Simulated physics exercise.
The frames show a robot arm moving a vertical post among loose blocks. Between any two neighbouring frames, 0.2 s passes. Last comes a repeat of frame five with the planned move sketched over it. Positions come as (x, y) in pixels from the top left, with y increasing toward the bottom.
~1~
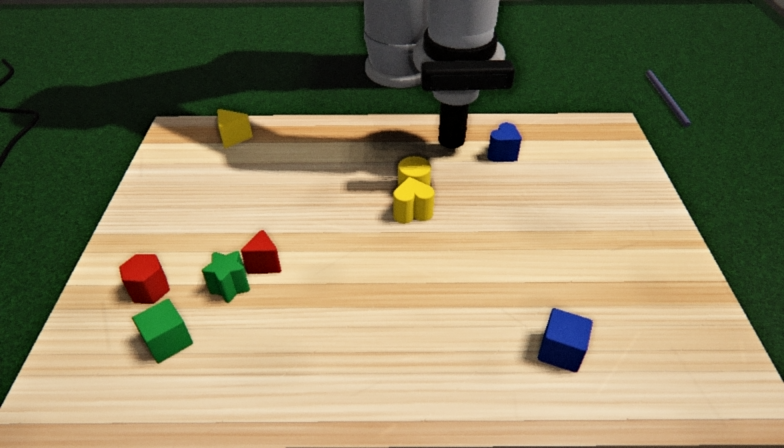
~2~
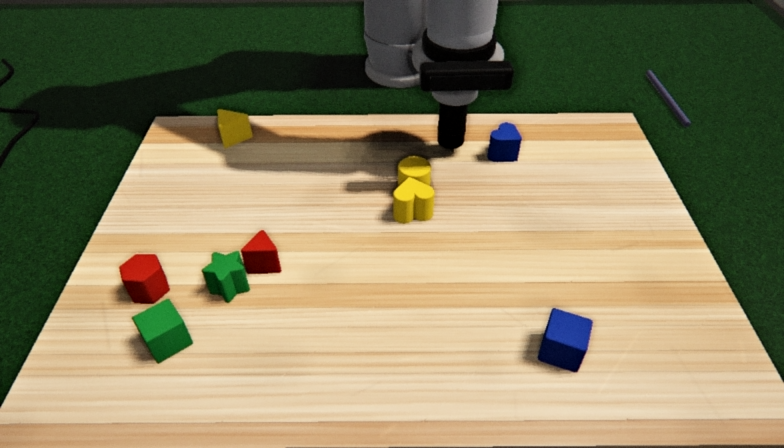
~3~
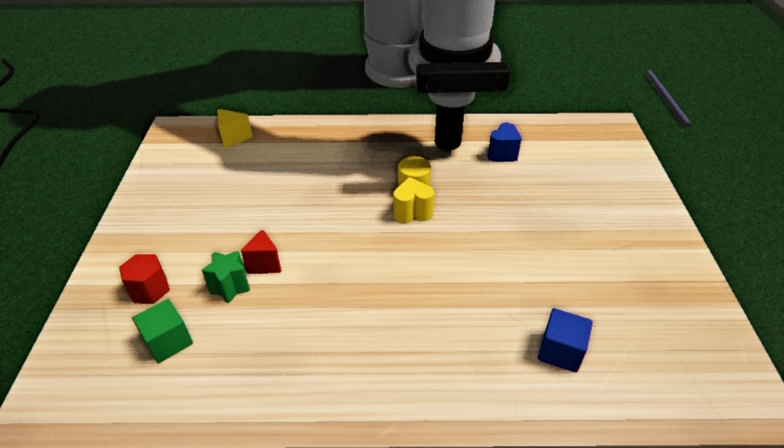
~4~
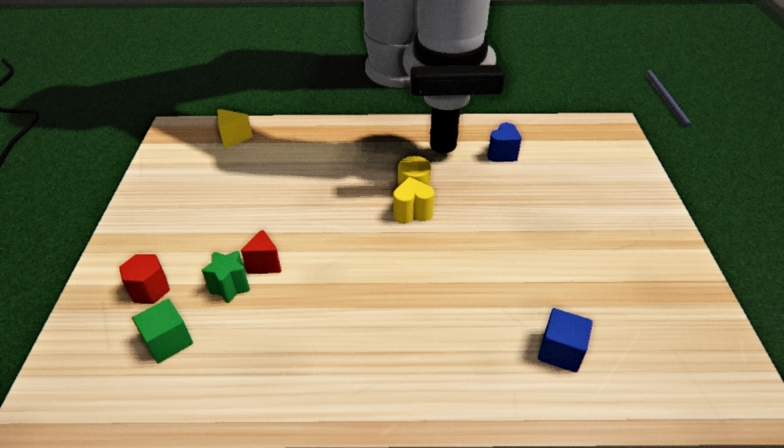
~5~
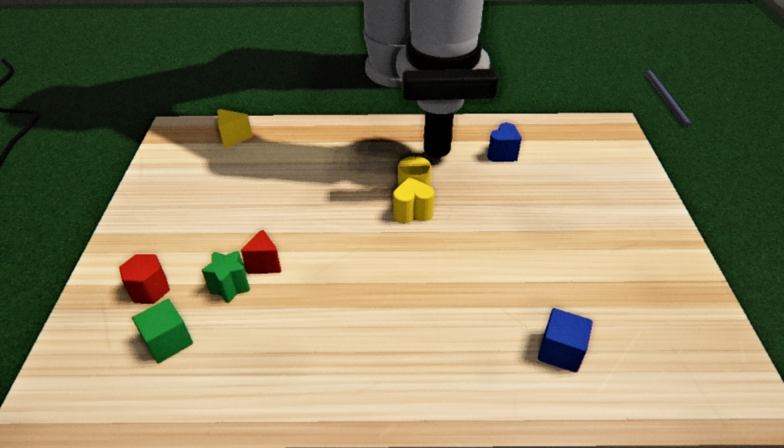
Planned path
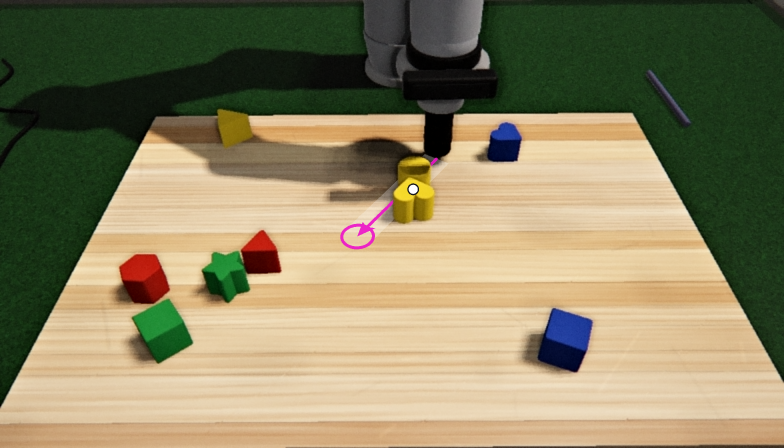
On a wooden board, a robot arm's black post drifting slightly left toward the viewer near yellow blocks, all blocks staying still.
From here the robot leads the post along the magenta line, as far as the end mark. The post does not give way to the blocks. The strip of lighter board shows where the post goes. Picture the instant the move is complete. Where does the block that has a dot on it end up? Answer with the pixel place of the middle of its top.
My prediction: (410, 208).
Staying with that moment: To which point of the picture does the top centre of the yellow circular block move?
So, by the moment the path ends, you'll find the top centre of the yellow circular block at (347, 237).
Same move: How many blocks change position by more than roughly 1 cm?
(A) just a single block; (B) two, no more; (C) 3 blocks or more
I choose B.
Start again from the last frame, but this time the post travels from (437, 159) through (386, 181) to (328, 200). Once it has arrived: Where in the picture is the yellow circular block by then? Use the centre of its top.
Its top face will be centred at roughly (401, 175).
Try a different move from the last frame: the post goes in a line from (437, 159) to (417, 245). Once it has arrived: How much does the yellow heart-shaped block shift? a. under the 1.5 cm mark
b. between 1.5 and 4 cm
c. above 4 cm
c.
The line goes straight from (437, 159) to (358, 236); the dot is on the yellow heart-shaped block.
The first path, step by step. One third of the way, post (413, 174); yellow heart-shaped block (411, 198), turned 45° anticlockwise; yellow circular block (400, 178).
Two thirds of the way, post (386, 200); yellow heart-shaped block (410, 208), turned 85° anticlockwise; yellow circular block (371, 205).
At the end, post (357, 227); yellow heart-shaped block (410, 208), turned 85° anticlockwise; yellow circular block (347, 237); blue heart-shaped block unmoved.
